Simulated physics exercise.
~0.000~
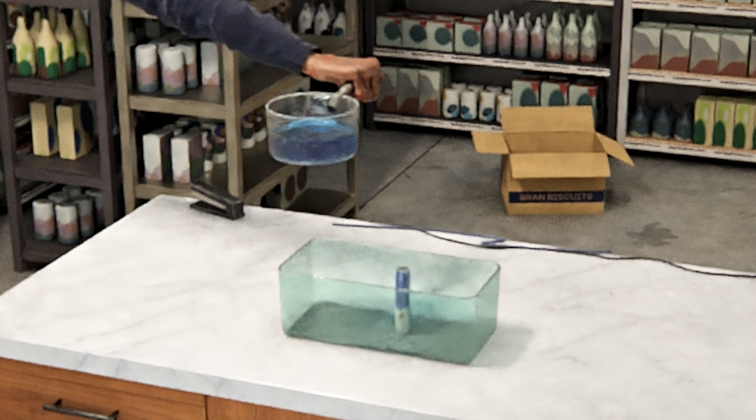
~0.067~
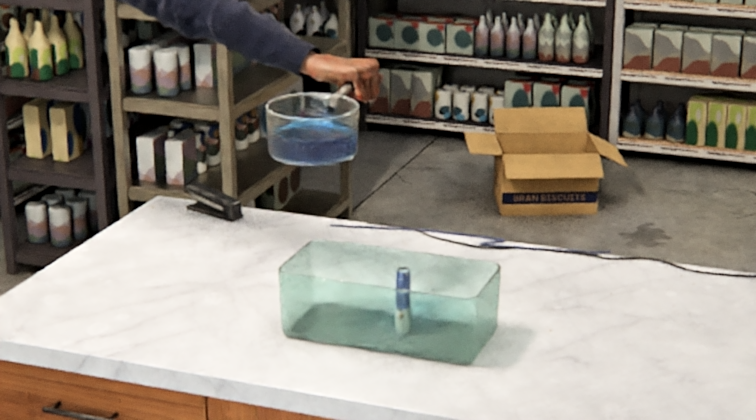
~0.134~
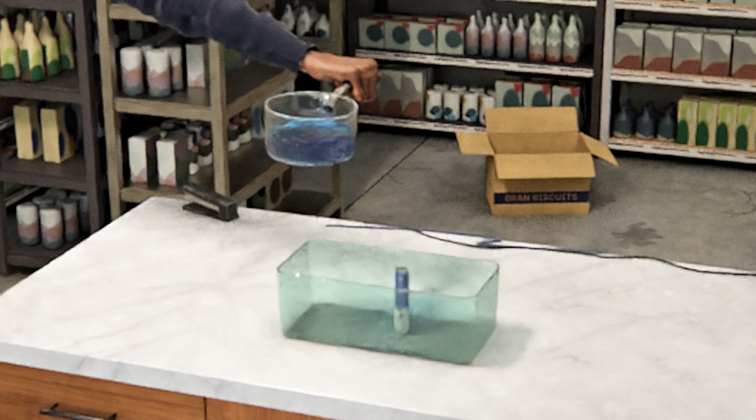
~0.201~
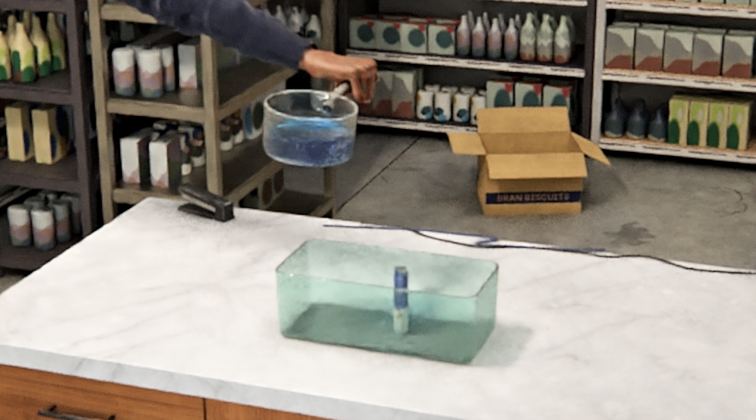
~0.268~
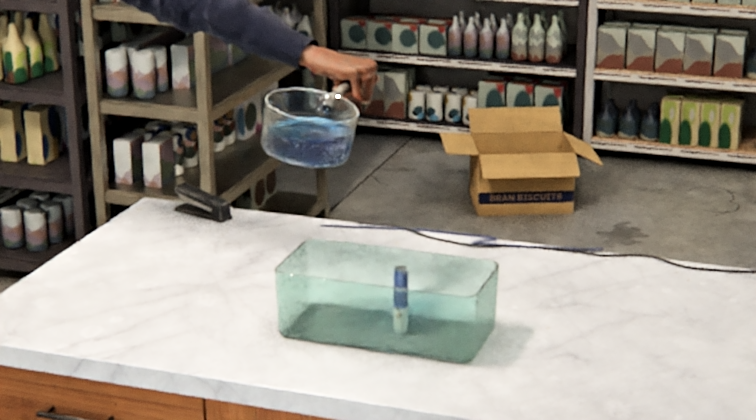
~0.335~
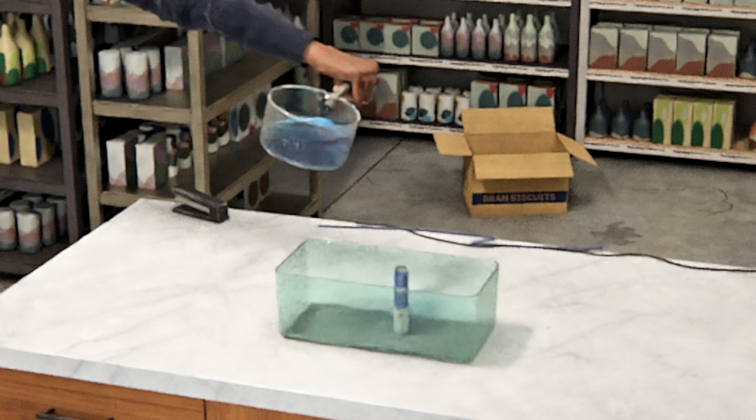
A hand reaching in from the upper left holds a small clear pot of blue water above a white marble counter in a shop, seen from slightly above. Below it sits an empty greenish glass basin with a blue-and-white tin inside, with a black stapler, dark cable, open cardboard box and stocked shelves behind. The pot slowly leans rightward, gently at first, then more noticeably, while the view shifts slightly.
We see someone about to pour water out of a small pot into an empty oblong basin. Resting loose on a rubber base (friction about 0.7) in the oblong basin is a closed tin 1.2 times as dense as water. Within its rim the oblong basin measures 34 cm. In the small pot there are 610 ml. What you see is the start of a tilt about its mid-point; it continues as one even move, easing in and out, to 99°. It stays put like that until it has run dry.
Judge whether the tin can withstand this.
It overturns.
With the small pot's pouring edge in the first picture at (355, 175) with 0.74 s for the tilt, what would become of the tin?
Result: Tin upright.
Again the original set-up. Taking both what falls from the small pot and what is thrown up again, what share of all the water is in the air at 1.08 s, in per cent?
Near 26 percent.
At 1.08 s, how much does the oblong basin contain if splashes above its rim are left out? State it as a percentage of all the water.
Reading: Approx. 52 %.
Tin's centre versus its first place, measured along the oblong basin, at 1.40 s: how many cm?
Centre to centre, close to 4 cm.
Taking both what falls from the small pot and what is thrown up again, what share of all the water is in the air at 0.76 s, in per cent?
26 %.
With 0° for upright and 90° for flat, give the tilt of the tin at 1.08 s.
Some 0°.
By 0.76 s the tilt is 65° and 74 per cent is still to pour; the tin stands where it began.
By 1.08 s the tilt is 94° and 22 per cent is still to pour; the tin stands where it began.
By 1.40 s the tilt is 99° and 3 per cent is still to pour; the tin leans 26°.
By 1.76 s the tilt is 99° and 0 per cent is still to pour; the tin lies on its side.
At rest the tin lies on its side.
